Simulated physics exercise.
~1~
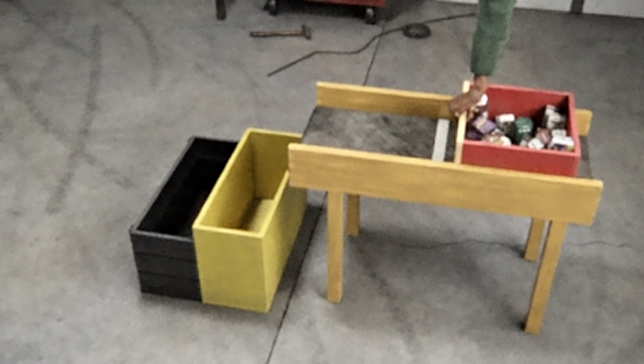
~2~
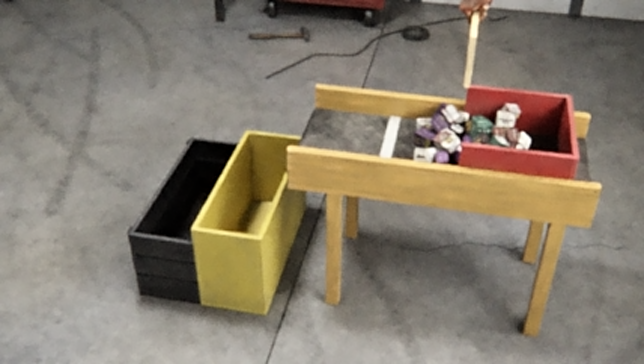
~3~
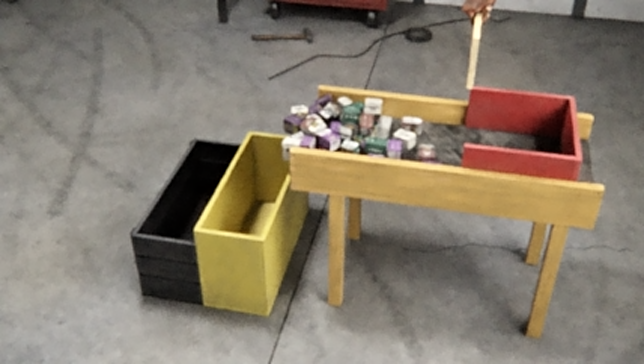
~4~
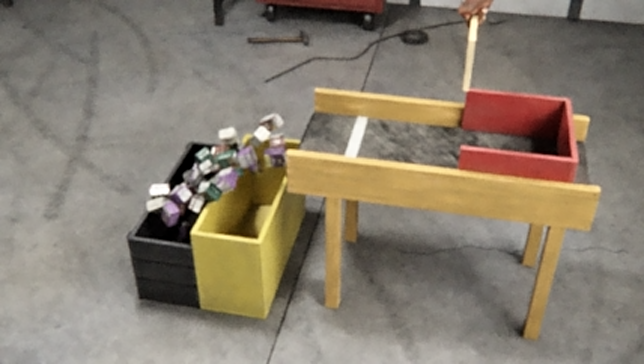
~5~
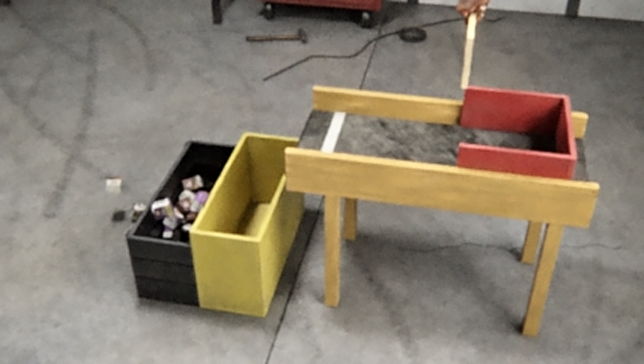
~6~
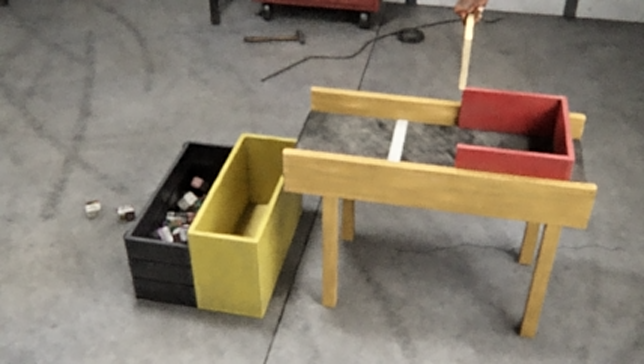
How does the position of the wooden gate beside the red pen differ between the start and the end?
At the start the gate is down on the belt at the open left side of the red pen. At the end it is held upright, raised well above the belt.
